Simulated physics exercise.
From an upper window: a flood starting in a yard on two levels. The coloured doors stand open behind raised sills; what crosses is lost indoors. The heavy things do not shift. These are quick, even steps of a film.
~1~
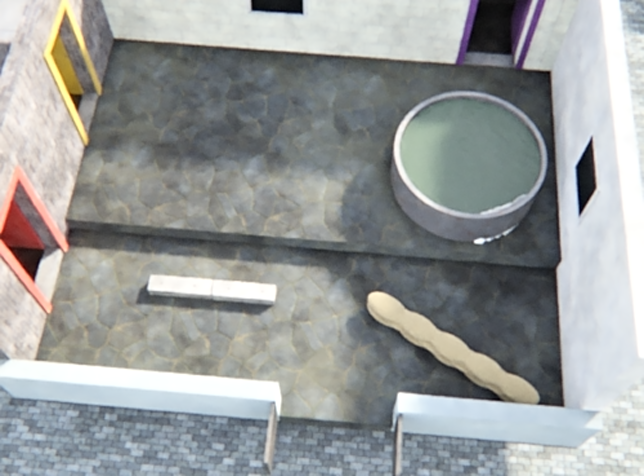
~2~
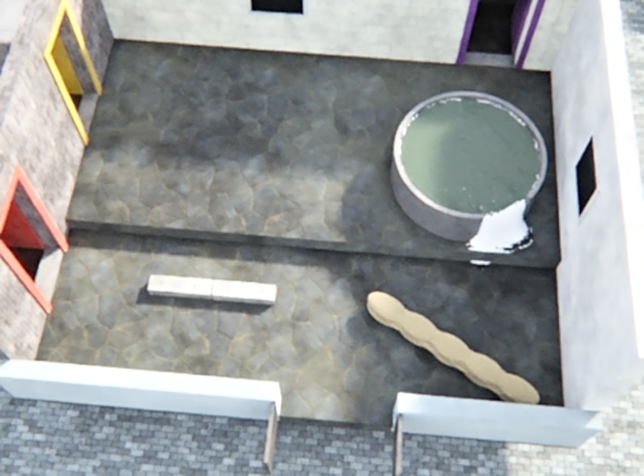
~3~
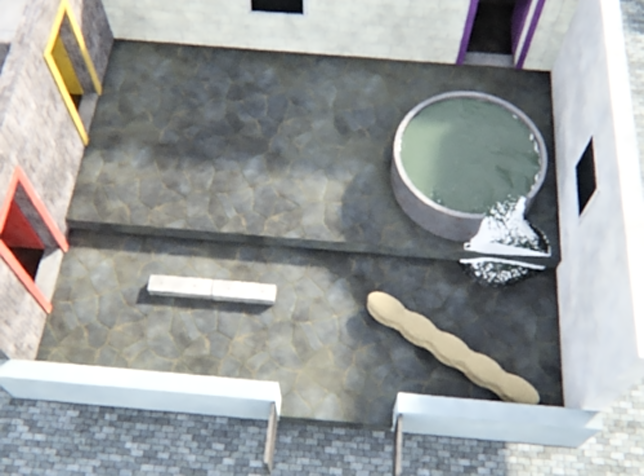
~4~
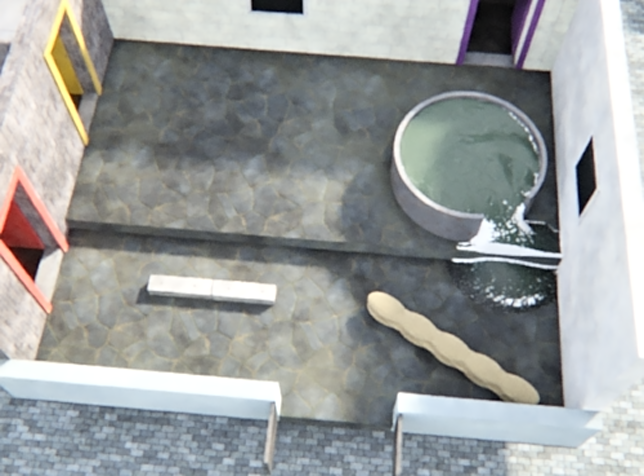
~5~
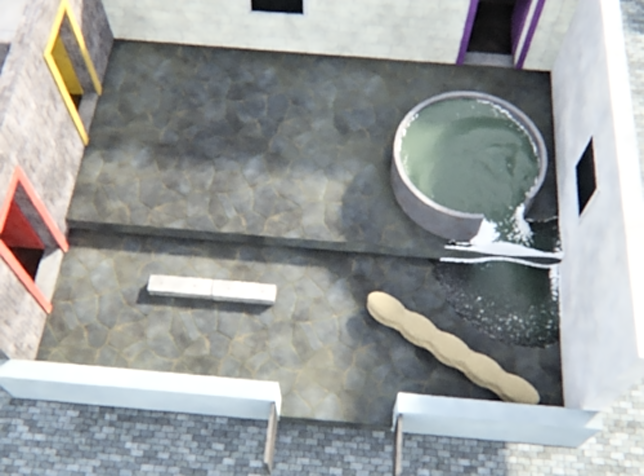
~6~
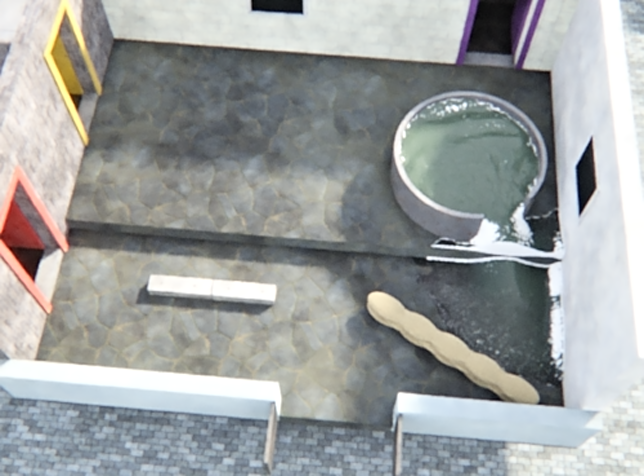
At first, a round pool of greenish water stands on the upper level of a walled yard with coloured doorways. Water bursts out through its lower right side, pours over the step, and spreads across the lower level, running along the right-hand wall and reaching the wavy tan bench.
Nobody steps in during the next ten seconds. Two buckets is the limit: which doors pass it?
One by one: The red door admits no more than that; the purple door admits no more than that; the yellow door admits no more than that.
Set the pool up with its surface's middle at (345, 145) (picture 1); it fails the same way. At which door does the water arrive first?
The red one.
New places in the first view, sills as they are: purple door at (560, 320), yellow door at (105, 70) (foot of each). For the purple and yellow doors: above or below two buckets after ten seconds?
Then: The purple one takes more, the yellow one takes less.
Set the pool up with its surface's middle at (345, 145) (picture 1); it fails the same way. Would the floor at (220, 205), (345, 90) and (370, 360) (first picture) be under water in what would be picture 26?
As listed: No water, free of water, awash.
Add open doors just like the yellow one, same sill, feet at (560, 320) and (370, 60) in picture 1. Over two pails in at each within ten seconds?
As listed: Takes more, lets less in.
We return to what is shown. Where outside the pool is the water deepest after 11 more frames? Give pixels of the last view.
Roughly at (551, 423).
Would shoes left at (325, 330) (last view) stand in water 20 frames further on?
Answer: Flooded.
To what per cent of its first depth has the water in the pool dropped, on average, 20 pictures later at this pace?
Close to 48 %.
A moment on, water covers 10 % of the floor; the red door not reached, the purple door not reached, the yellow door not reached.
Next, water covers 15 % of the floor; the red door not reached, the purple door not reached, the yellow door not reached.
Then, water covers 30 % of the floor; the red door not reached, the purple door not reached, the yellow door not reached.
Later, water covers 45 % of the floor; the red door wet at the sill, nothing in, the purple door wet at the sill, nothing in, the yellow door not reached.
In the end, water covers 45 % of the floor; the red door under two buckets in, the purple door wet at the sill, nothing in, the yellow door not reached.
